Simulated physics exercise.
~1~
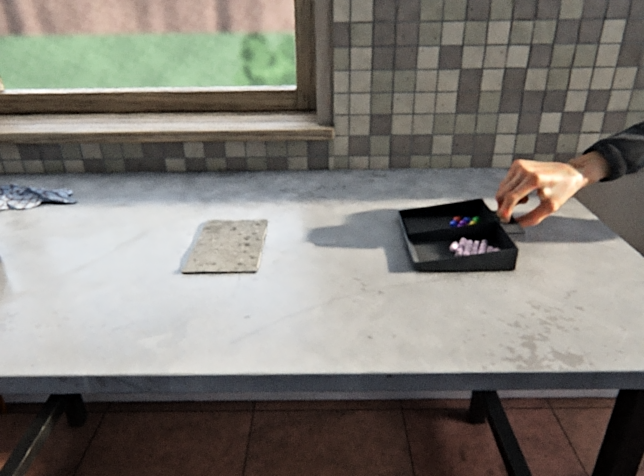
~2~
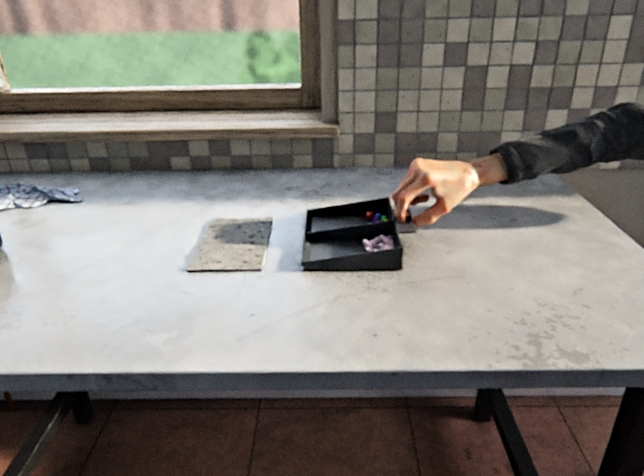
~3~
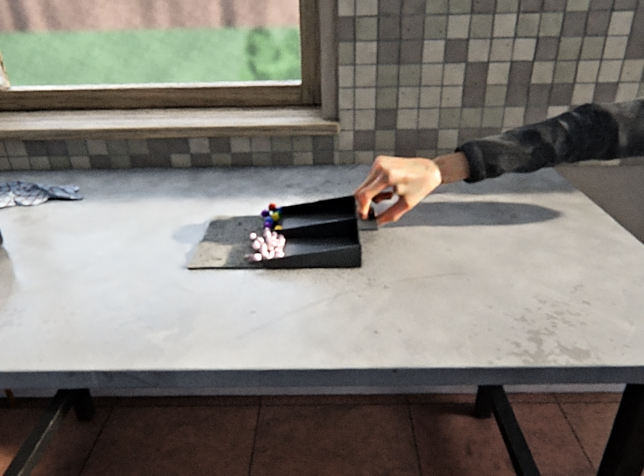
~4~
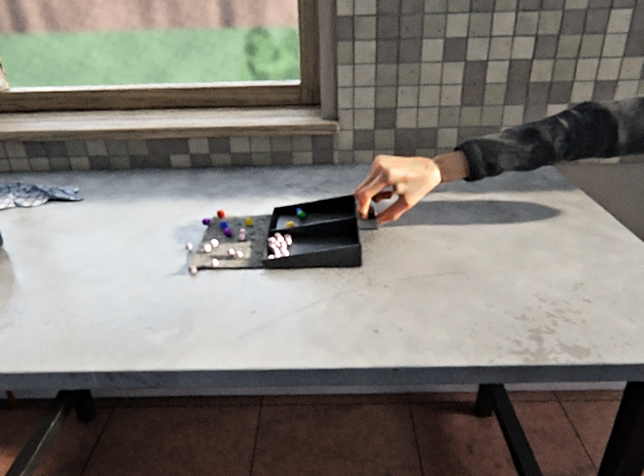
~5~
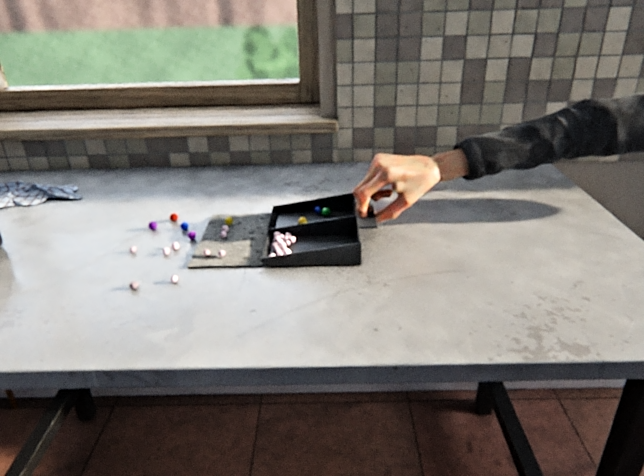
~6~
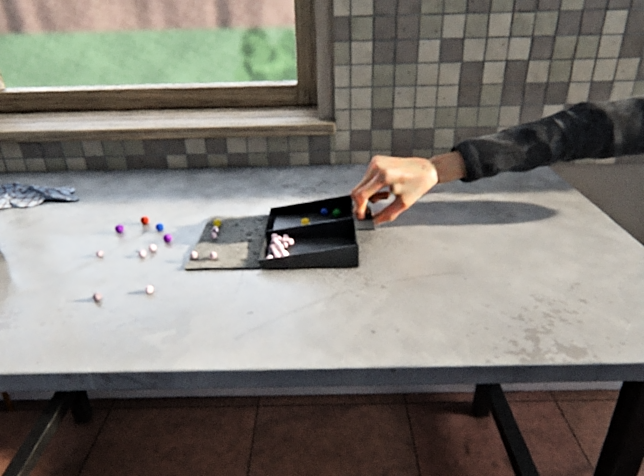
A hand in a dark patterned sleeve reaches in from the right over a pale grey table, seen from the front and slightly above, with a window and checkered tiles behind. It grips a black tray with two compartments, the farther holding small colourful balls and the nearer pale pink ones, while a flat grey slab lies to the left. The hand slides the tray quickly left until it stops at the slab. Both lots surge forward, and some balls spill over the front rim, scattering across the slab and table. Finally, several pink and colourful balls remain in the tray, the hand still beside it.
